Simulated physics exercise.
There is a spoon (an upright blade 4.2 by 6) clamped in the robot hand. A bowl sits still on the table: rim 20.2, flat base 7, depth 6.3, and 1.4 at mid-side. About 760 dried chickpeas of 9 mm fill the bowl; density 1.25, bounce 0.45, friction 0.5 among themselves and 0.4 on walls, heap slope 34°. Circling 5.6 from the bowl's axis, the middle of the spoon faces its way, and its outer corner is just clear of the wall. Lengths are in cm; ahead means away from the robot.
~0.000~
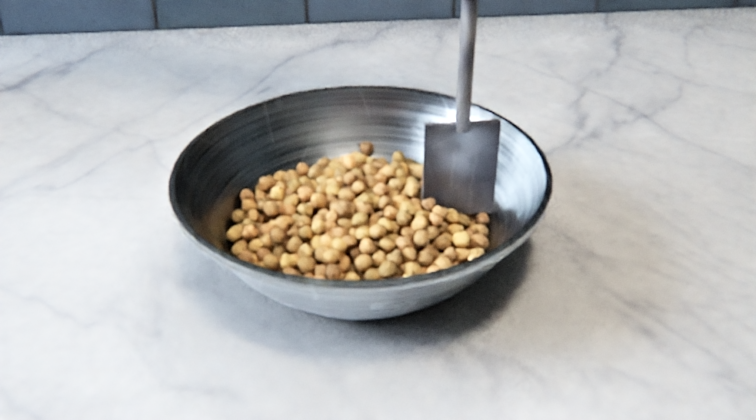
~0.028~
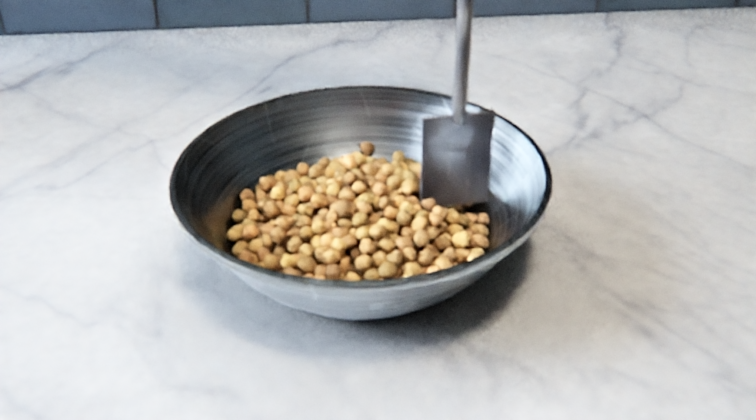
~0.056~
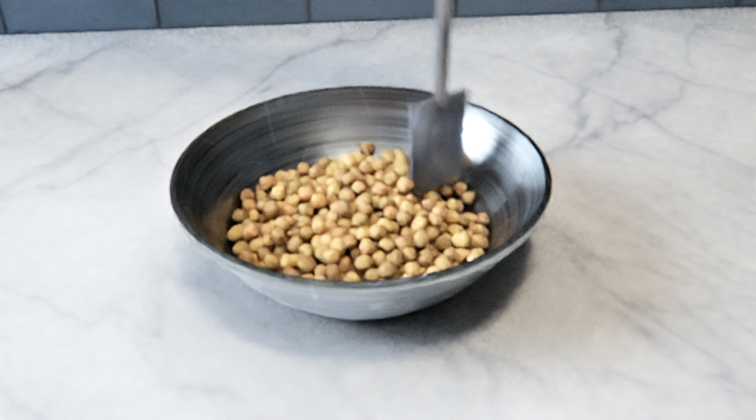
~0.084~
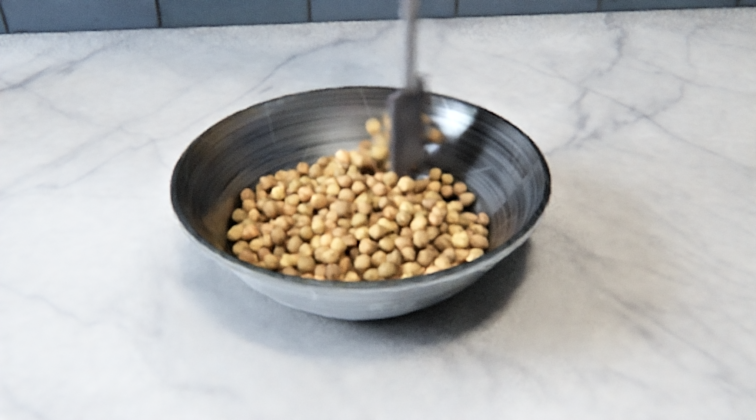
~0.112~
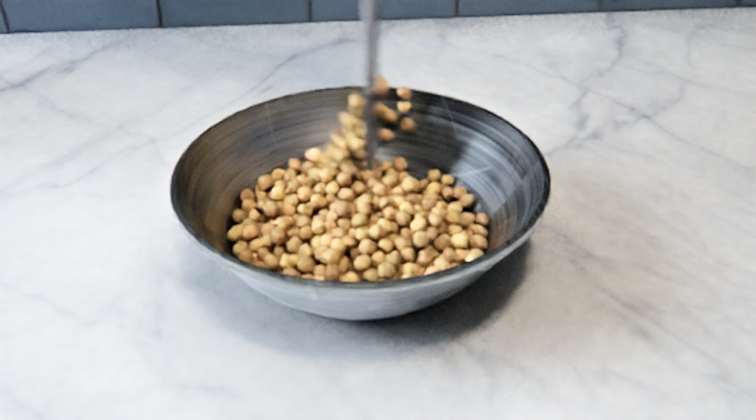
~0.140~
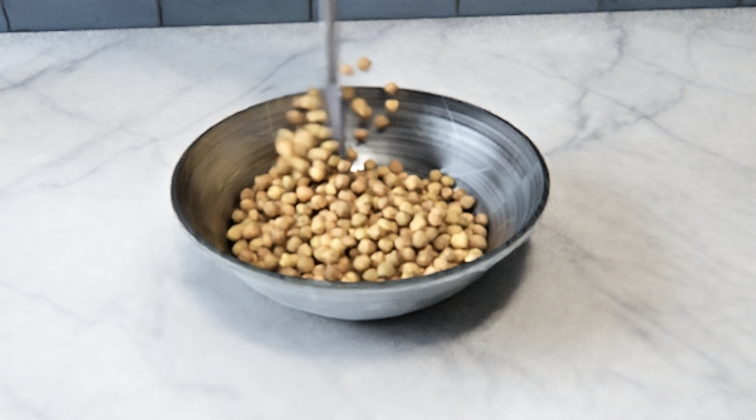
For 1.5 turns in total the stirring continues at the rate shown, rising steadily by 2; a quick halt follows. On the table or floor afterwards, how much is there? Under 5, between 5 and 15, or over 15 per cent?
Between 5 and 15 per cent.
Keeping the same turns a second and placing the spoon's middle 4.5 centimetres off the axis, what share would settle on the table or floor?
Close to 20 in a hundred then.
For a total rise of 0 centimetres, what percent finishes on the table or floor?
Near 25 in a hundred.
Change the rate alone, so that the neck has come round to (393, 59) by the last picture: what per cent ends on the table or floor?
Close to 0 in a hundred.
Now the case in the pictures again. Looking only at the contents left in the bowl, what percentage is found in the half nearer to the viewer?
Near 55 per cent of what stays in the bowl.
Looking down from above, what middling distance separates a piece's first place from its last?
Something near 0 cm, measured level.
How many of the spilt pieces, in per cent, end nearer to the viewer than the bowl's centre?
Result: Roughly 80 %.
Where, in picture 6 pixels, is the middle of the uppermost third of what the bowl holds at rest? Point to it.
Centre of top third: Approx. (363, 228).
After 0.33 s, 271° round, highest piece 9 above the table; 723 in the bowl, 15 on the table or floor, 23 in flight or on the tool.
After 0.53 s, 79° round, highest piece 7 above the table; 708 in the bowl, 51 on the table or floor, 2 in flight or on the tool.
After 0.82 s, 180° round, highest piece 5 above the table; 708 in the bowl, 53 on the table or floor.
After 1.52 s, 180° round, highest piece 5 above the table; 708 in the bowl, 53 on the table or floor.
At rest, 708 in the bowl, 53 on the table or floor. That is 7 % on the table or floor.
